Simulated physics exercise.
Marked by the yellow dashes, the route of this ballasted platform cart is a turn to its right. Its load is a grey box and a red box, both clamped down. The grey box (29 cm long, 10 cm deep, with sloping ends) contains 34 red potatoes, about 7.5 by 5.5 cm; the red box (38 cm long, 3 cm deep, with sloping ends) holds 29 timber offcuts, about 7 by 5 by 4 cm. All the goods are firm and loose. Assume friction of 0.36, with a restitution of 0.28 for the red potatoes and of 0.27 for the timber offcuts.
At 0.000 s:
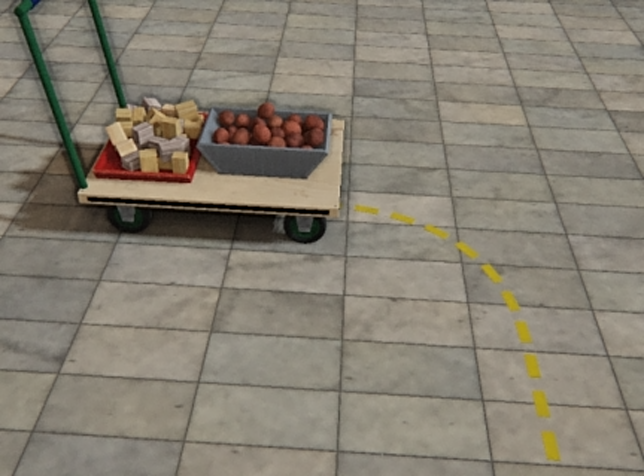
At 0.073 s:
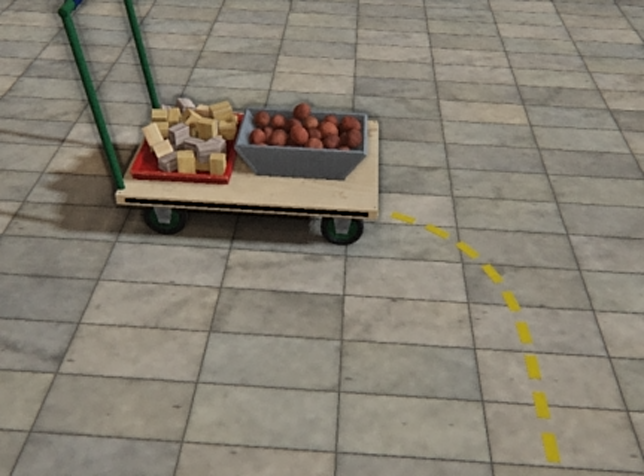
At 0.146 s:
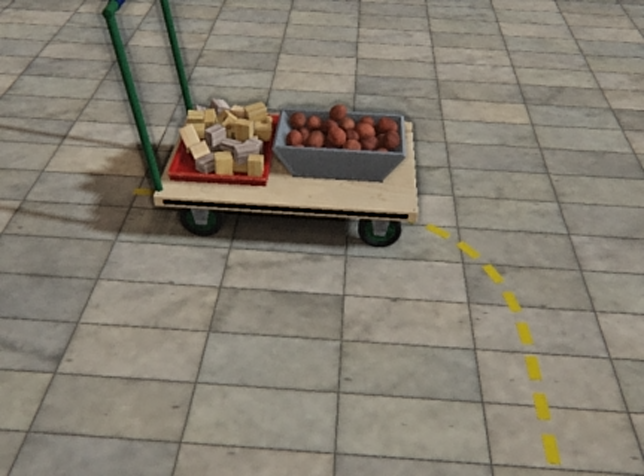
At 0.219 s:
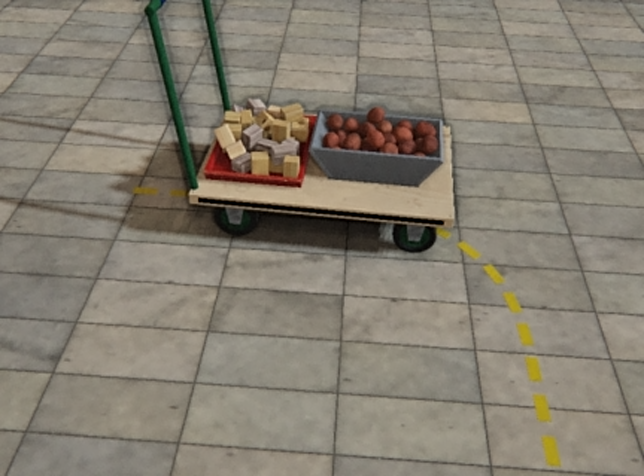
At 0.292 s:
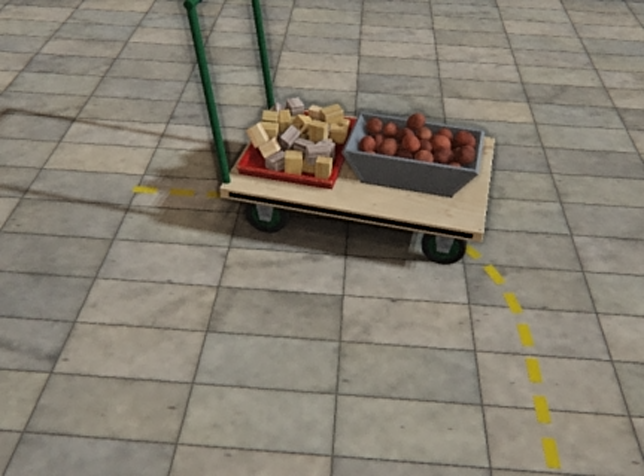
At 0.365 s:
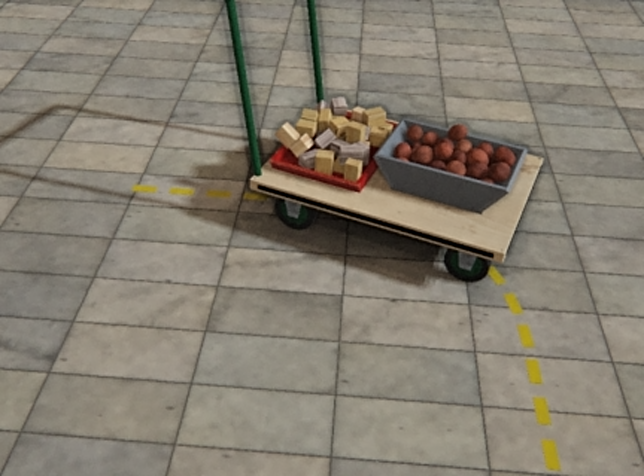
A platform cart carrying wood blocks and reddish potatoes rolling right across a tiled floor, then turning along a dashed yellow line.
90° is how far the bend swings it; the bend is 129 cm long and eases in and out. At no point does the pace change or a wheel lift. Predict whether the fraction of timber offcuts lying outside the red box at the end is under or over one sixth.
I expect the losses to exceed a sixth.
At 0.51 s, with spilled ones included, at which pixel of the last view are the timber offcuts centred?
Near (411, 143).
After 0.51 s, the grey box has all 34 and the red box is down by 1 of 29.
After 0.65 s, the grey box has all 34 and the red box is down by 6 of 29.
After 0.87 s, the grey box has all 34 and the red box is down by 9 of 29.
Final count (at 1.33 s), the grey box has all 34 and the red box is down by 10 of 29. Asked share, 10 of 29, 34 per cent.
